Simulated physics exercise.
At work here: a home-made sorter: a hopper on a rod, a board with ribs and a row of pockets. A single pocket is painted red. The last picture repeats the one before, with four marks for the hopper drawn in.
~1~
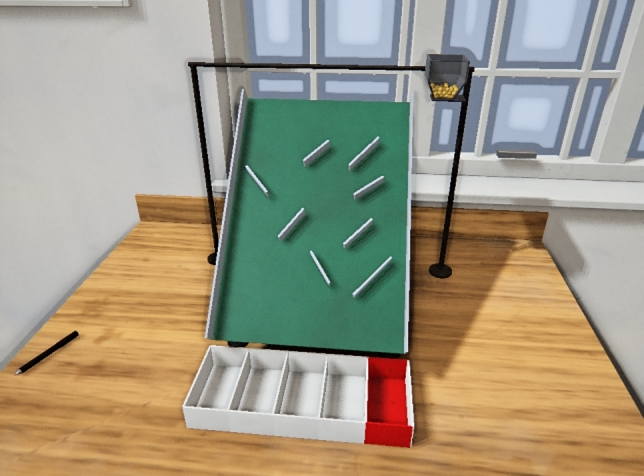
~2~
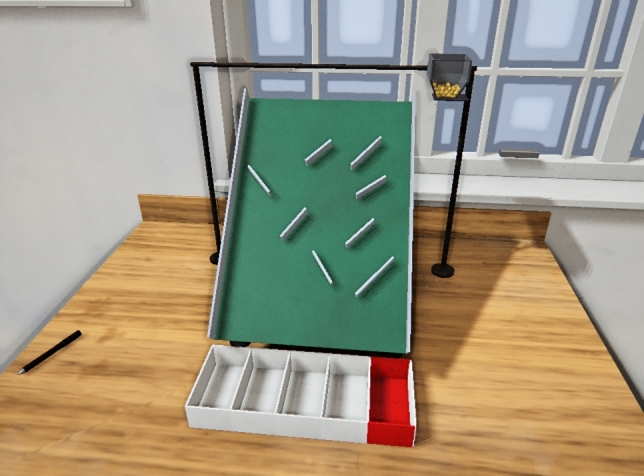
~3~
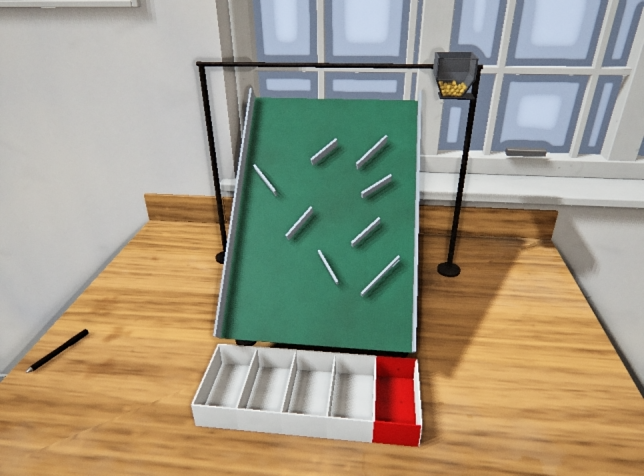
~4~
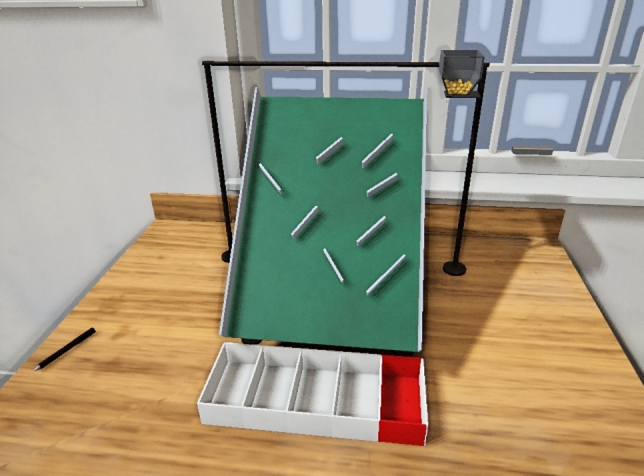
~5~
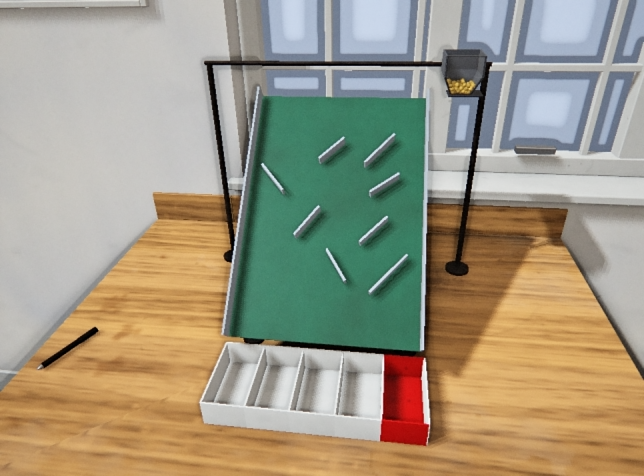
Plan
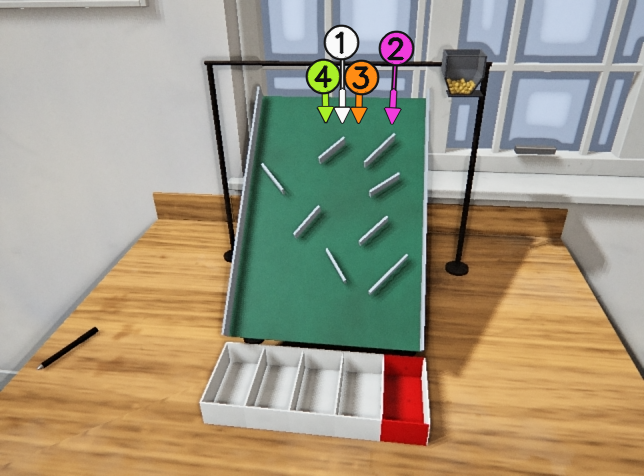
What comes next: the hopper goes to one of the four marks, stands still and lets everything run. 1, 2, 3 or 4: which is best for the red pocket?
2 is best.
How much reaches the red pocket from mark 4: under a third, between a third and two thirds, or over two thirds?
It is under a third.
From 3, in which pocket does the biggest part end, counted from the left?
The fourth.
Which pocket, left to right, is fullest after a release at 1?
It is the first one.
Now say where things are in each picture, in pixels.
Hopper at (444, 90), puffed corn balls, door shut, in the first picture.
Ribs (306, 160) to (331, 140), (351, 165) to (381, 137), (248, 166) to (269, 192), in the second picture.
Ribs (362, 193) to (391, 175), (286, 236) to (311, 207), (352, 243) to (380, 218), in the third picture.
Ribs (324, 249) to (343, 281), (367, 292) to (405, 255), in the fourth picture.
Red pocket at (404, 431), number 5 of 5 from the left, in the fifth picture.
On the marked copy, mark 1 meets the board at (342, 117); mark 2 meets the board at (392, 118); mark 3 meets the board at (358, 117); mark 4 meets the board at (325, 116).
With 1, a small part in the red pocket, nearly all in other pockets, a stray few outside the box.
With 2, about a third in the red pocket, about two thirds in other pockets, a stray few outside the box.
With 3, a small part in the red pocket, most in other pockets.
With 4, none in the red pocket, nearly all in other pockets, a stray few outside the box.
